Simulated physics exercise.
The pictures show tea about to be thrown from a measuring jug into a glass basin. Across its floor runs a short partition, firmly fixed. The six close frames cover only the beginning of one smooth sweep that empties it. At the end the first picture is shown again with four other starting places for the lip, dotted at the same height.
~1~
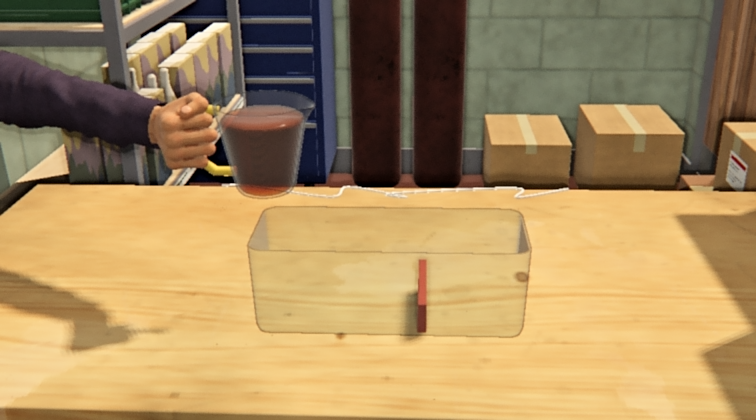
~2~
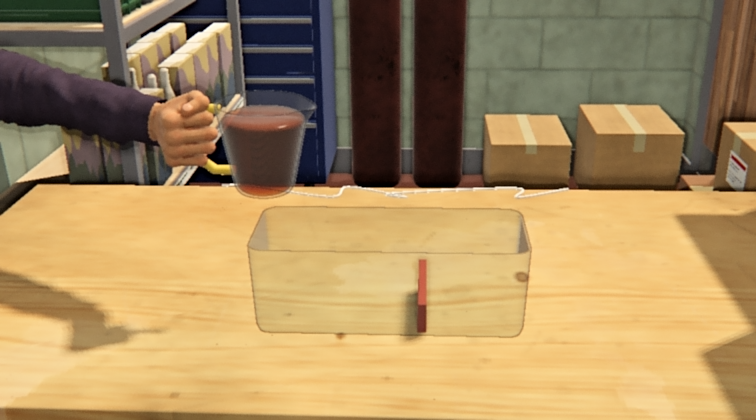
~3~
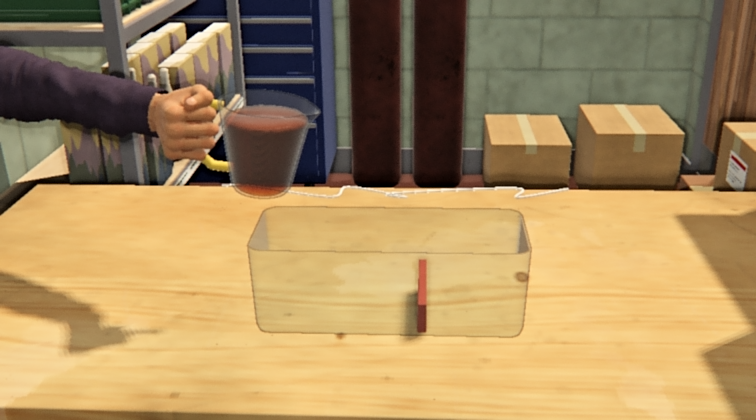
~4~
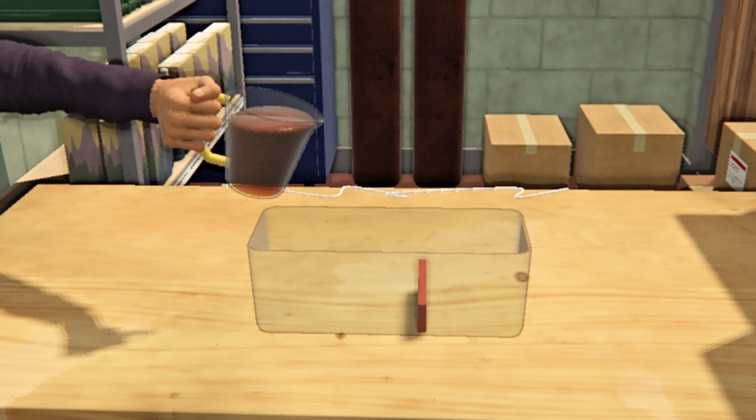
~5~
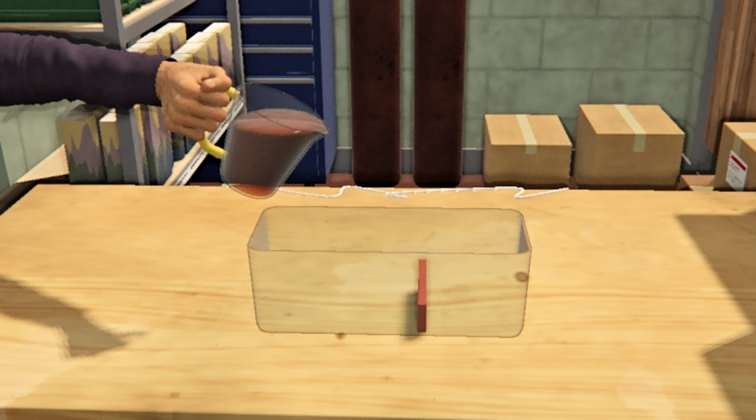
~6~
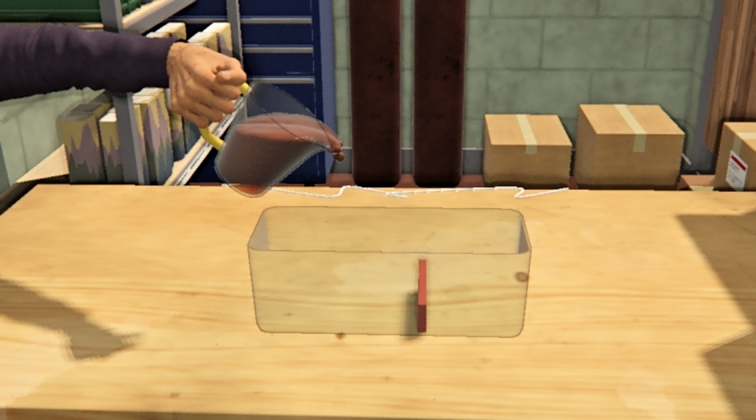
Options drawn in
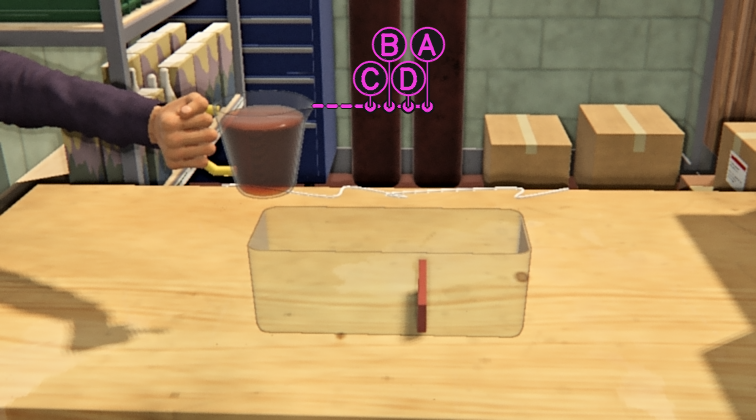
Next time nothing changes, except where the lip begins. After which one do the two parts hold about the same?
The answer is spot C.
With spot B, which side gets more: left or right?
The right one.
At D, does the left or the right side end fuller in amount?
The right one.
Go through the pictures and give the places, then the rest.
Upright, lip at (313, 105); basin from (257, 328) to (523, 334); top of the wall at (423, 280); nothing has left yet.
Upright, lip at (315, 107); nothing has left yet.
Tipped about 7°, lip at (318, 112); nothing has left yet.
Tipped about 15°, lip at (323, 120); nothing has left yet.
Tipped about 26°, lip at (328, 132); nothing has left yet.
Tipped about 38°, lip at (330, 146); tea is over the lip, down to (341, 158).
On the marked copy, A at (427, 106); B at (389, 106); C at (370, 106); D at (408, 106).
If A is chosen, about 5 % ends left of the wall and 94 % right of it.
If B is chosen, about 18 % ends left of the wall and 81 % right of it.
If C is chosen, about 52 % ends left of the wall and 48 % right of it.
If D is chosen, about 4 % ends left of the wall and 95 % right of it.
